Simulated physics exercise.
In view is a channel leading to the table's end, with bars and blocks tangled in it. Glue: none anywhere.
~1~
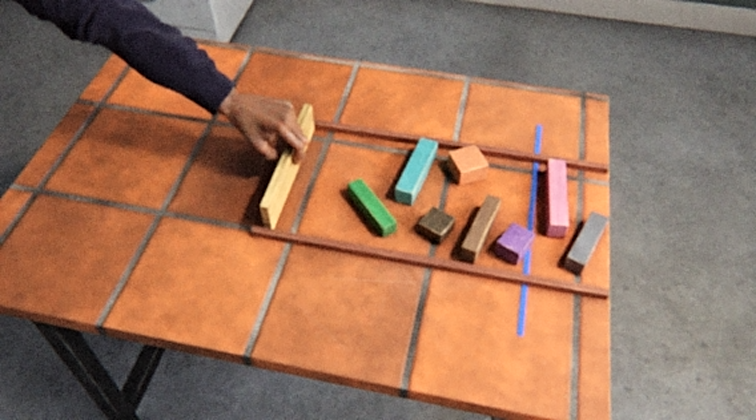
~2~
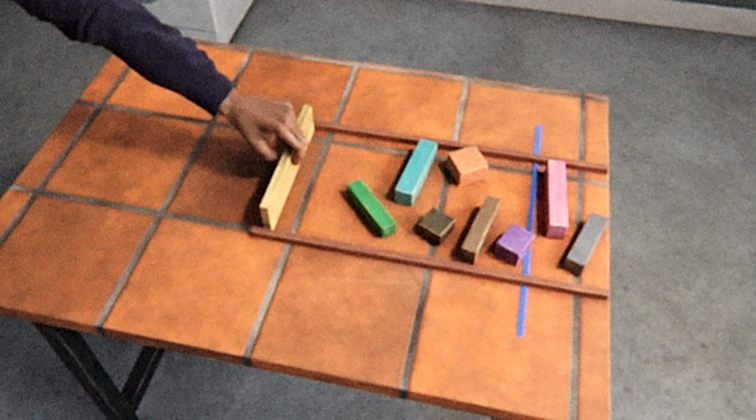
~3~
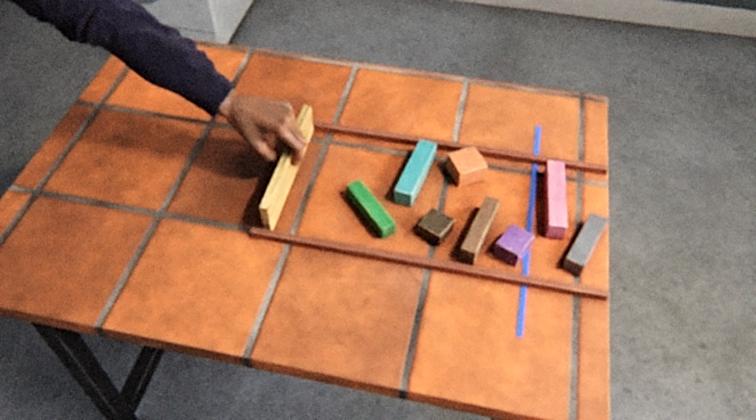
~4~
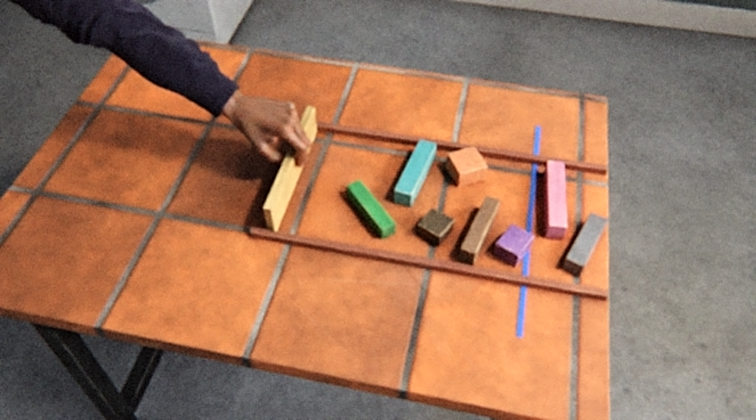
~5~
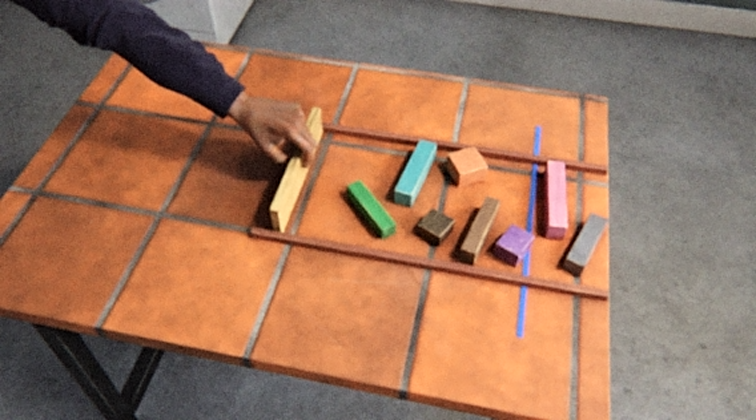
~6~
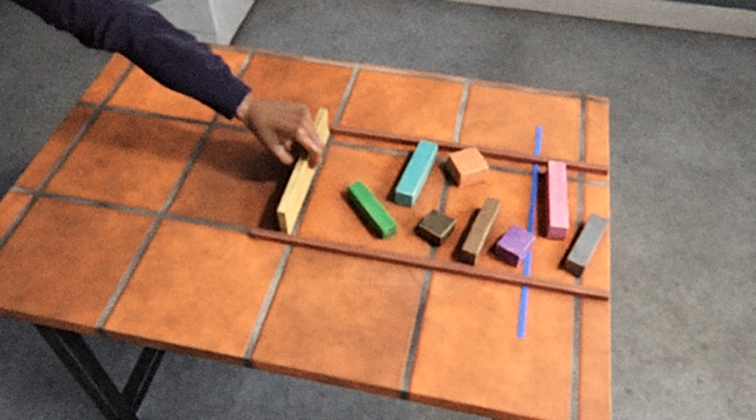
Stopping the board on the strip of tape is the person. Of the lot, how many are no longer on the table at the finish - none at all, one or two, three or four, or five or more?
By the finish, one or two are off it.
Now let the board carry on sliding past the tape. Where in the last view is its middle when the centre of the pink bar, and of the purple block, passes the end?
Estimated middle: (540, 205), and (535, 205) for the other.
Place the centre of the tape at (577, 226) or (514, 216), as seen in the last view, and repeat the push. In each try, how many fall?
First try 5, second try 0.
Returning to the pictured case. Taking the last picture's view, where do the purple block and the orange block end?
The purple block stops around (606, 261); the orange block around (574, 179).
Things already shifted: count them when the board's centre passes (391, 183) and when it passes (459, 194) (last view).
That gives 2 for the first and 6 for the second.
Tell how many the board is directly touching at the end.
So the total is 2.
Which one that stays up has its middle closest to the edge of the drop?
The purple block is the one you want.
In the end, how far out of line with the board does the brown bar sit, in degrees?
Angle: Roughly 0 degrees.
Soon after, none off yet; grey bar at rest near (587, 244); pink bar at rest near (556, 200); purple block at rest near (515, 246).
After that, none off yet; grey bar moving near (595, 245); pink bar displaced a little near (567, 201); purple block displaced well along near (568, 253).
In the end, the number that fall off is one or two; gone, grey bar.
